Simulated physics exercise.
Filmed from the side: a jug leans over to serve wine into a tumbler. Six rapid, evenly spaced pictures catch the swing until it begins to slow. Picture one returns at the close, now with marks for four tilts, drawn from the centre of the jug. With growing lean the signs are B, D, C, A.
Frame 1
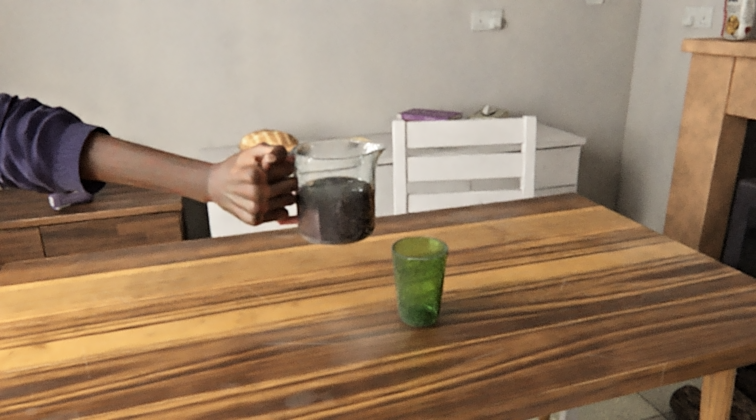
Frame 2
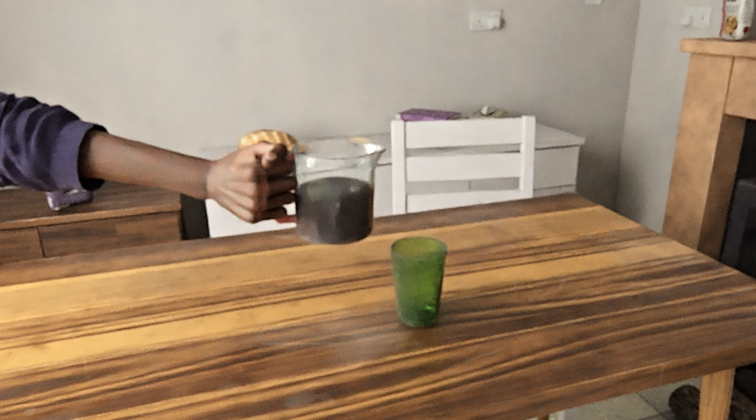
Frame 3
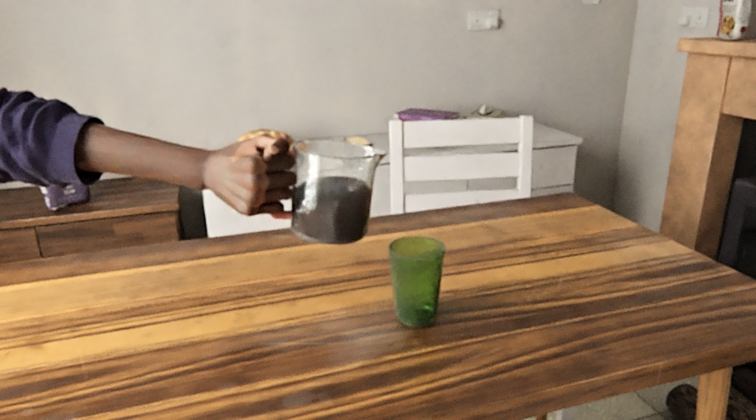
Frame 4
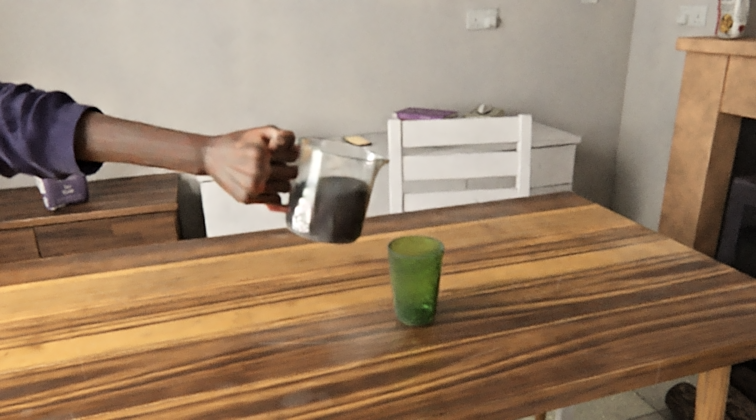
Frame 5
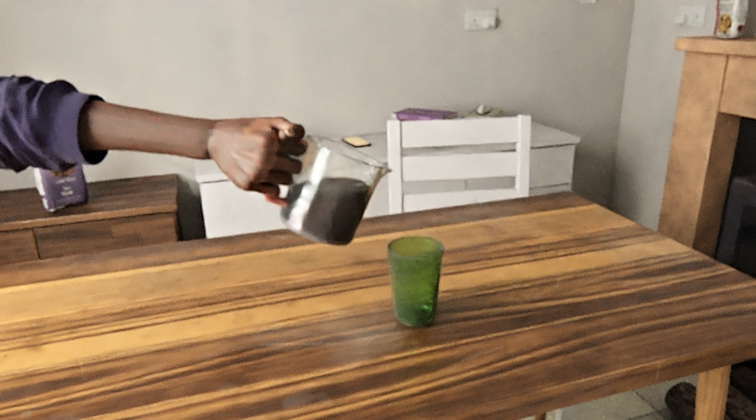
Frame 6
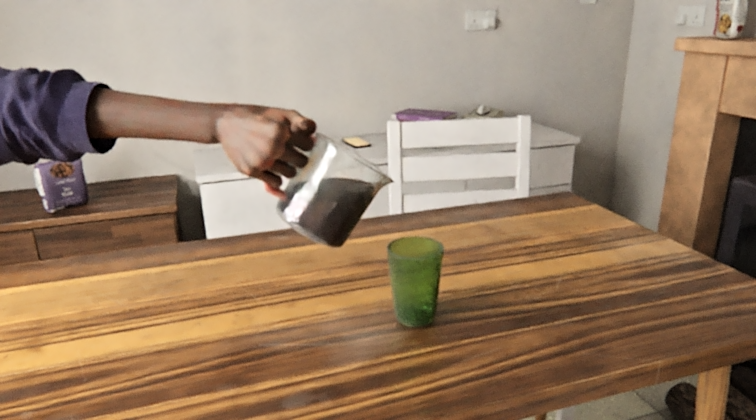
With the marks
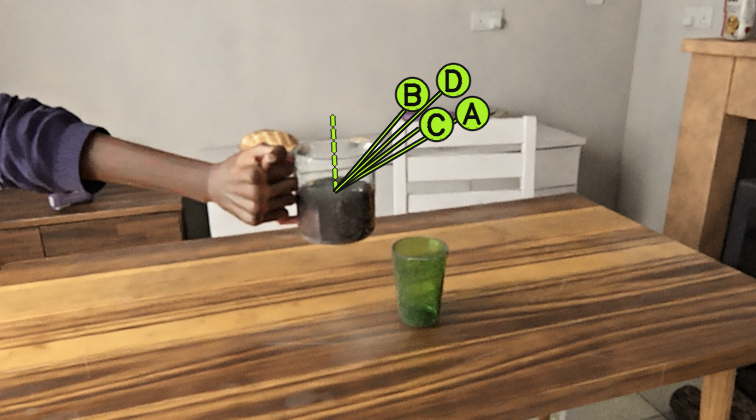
A hand holds a glass jug of dark liquid and gradually tilts it rightward above a green tumbler.
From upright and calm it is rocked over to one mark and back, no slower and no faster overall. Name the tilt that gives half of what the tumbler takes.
Go for A.
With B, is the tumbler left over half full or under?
Under.
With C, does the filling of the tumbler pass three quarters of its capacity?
No, it does not.
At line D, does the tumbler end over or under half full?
Under.
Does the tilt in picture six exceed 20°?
Yes.
In lime, A at (456, 120); B at (404, 110); C at (418, 128); D at (440, 92).
For line A, the tumbler ends with about 50 % of what it can hold.
For line B, the tumbler ends with about 4 % of what it can hold.
For line C, the tumbler ends with about 32 % of what it can hold.
For line D, the tumbler ends with about 15 % of what it can hold.
